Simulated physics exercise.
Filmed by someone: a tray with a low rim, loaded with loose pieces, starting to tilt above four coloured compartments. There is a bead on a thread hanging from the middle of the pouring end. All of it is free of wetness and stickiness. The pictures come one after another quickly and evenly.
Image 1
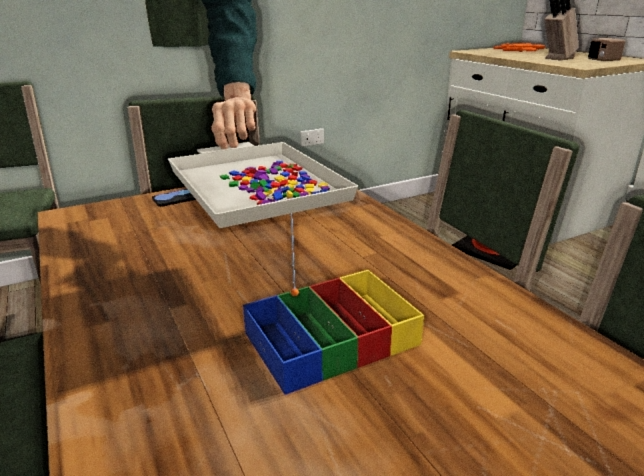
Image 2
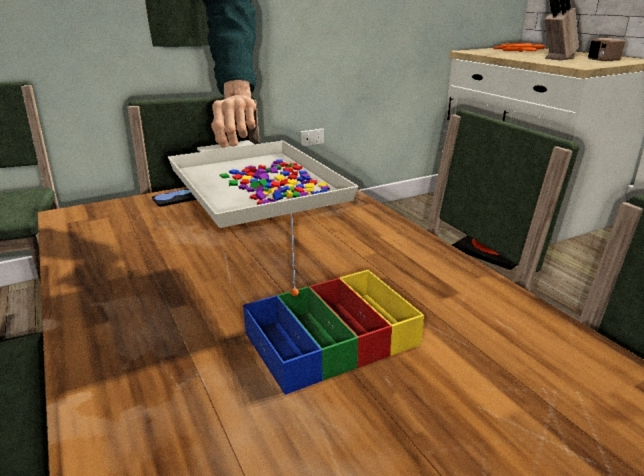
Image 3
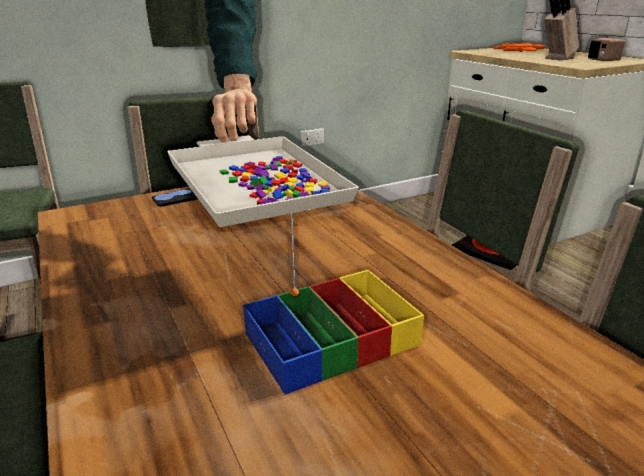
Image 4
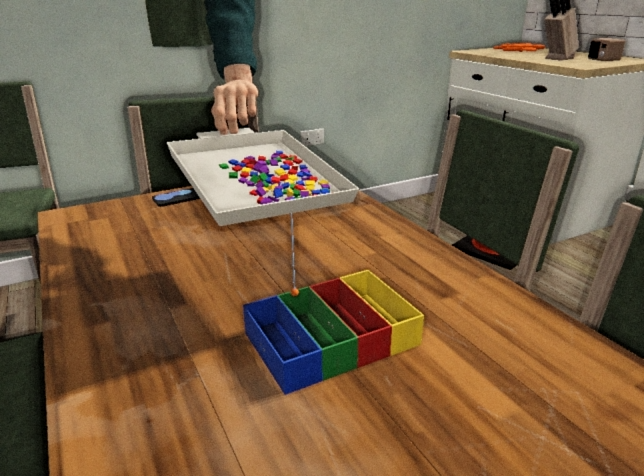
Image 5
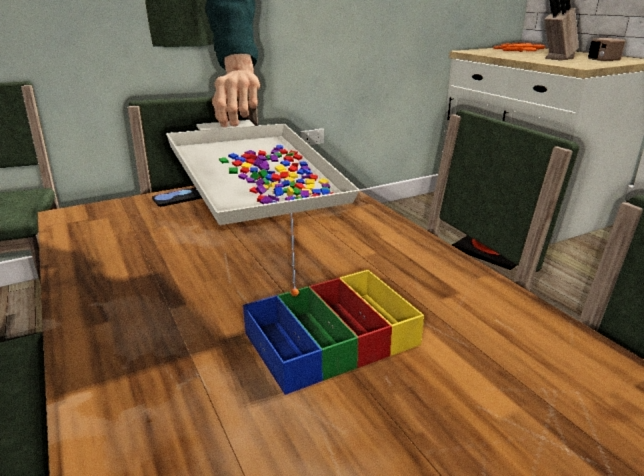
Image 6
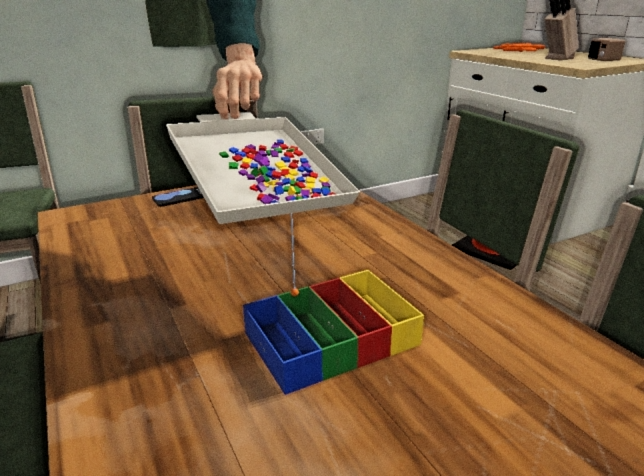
A hand slowly raises the back of a tray of colourful pieces above four coloured compartments.
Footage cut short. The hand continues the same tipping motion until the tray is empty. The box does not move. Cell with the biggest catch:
Red.
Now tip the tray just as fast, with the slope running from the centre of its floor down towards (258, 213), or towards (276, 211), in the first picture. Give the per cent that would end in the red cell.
Shares: 0 %, then 20 %.
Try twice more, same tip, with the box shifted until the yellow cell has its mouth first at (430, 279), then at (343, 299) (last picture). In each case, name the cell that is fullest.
The cell in blue first, the cell in yellow second.
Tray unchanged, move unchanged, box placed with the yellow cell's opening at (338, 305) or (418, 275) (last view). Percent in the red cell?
In order, 10 % and 0 %.
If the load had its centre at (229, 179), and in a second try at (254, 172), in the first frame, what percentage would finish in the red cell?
About 40 %, then about 40 %.
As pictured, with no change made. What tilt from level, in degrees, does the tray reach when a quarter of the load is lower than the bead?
It is at around 100 degrees.
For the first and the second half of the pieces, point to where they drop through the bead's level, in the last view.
Around (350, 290) at first; around (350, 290) after that.
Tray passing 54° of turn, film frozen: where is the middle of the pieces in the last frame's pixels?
The middle of the pieces lands at roughly (304, 171).
Shortly afterwards, tray tipped steeply; the whole lot on the tray.
Next, tray tipped right over; the bulk on the tray; a little in the yellow cell; a little in the red cell; a little falling or outside the box.
Some moments later, tray tipped past a quarter turn; near half in the red cell; near a third in the yellow cell; a little in the green cell; only a few in the blue cell.
In the end, tray tipped past a quarter turn; near half in the red cell; near a third in the yellow cell; a little in the green cell; only a few in the blue cell.
